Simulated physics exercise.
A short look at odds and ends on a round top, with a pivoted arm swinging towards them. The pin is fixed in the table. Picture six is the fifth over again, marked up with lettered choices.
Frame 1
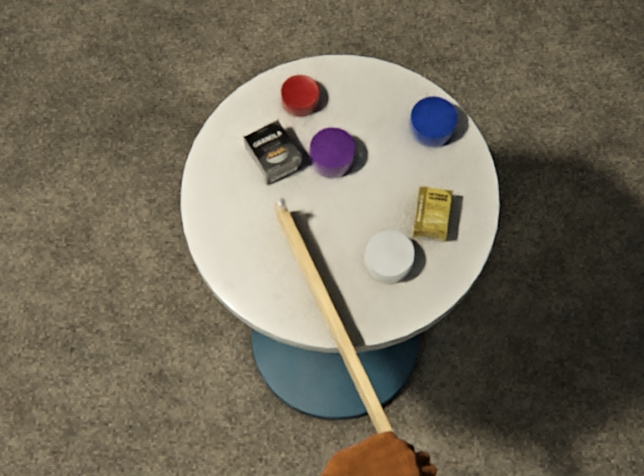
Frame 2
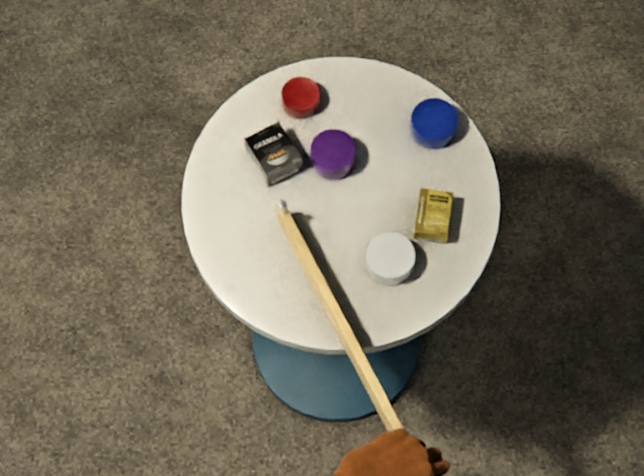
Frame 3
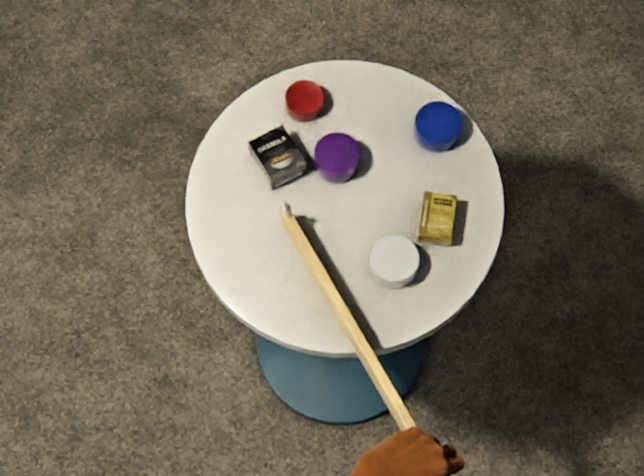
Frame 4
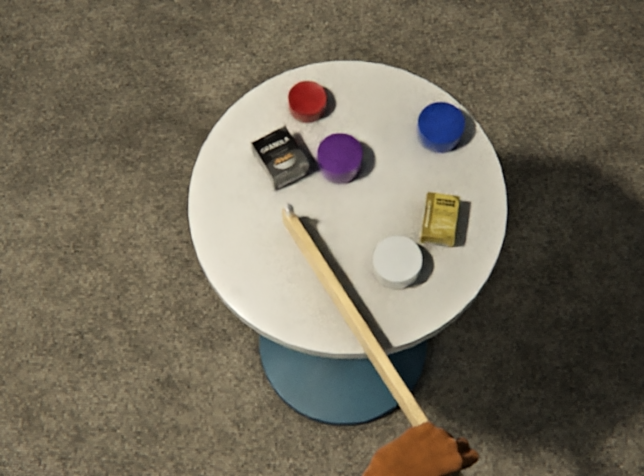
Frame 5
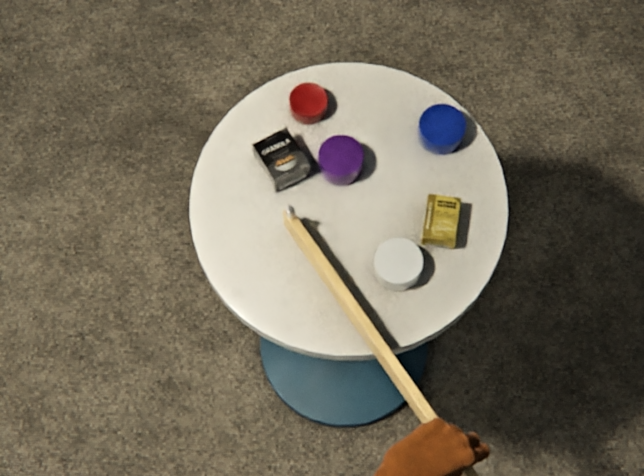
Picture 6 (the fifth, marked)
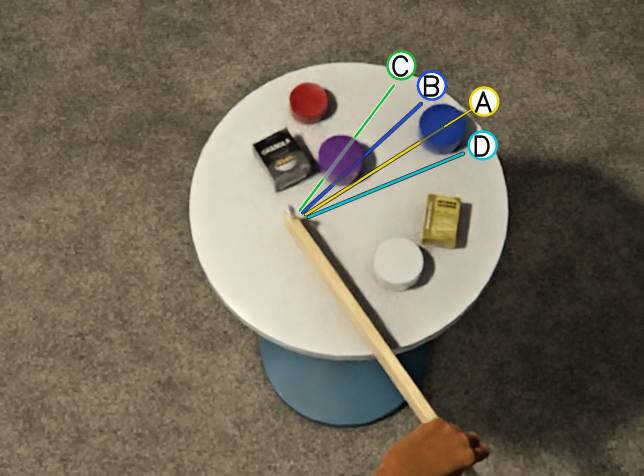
A hand holding a pale wooden stick shifted slightly to the right, the stick's tip barely moving over a round white table, while the colored pots, black box and yellow box stayed in place on top.
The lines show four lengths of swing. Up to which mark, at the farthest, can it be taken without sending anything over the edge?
At A, and not beyond.
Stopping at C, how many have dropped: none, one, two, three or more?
In all, one.
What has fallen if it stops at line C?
It is the blue pot.
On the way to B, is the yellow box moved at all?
Yes.
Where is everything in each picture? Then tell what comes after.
Red jar (300, 96); yellow box (432, 214); arm (328, 305), in the first frame.
Arm (333, 305); purple pot (333, 155), in the second frame.
Arm (341, 306); black box (278, 157), in the third frame.
Arm (348, 304); yellow box (440, 220), in the fourth frame.
Arm (352, 304); purple pot (341, 160); blue pot (442, 129); black box (282, 159), in the fifth frame.
On the marked copy, A at (376, 170); B at (363, 157); C at (348, 147); D at (387, 185).
With A. Early on, arm (394, 257); yellow box (450, 211); white pot (409, 242).
Further on, arm (400, 198); yellow box (456, 178); white pot (406, 179).
At the end, arm (381, 158); blue pot (414, 80); yellow box (419, 120); nothing has fallen.
As for the rest, B drops the blue pot; C drops the blue pot; D is safe but short.
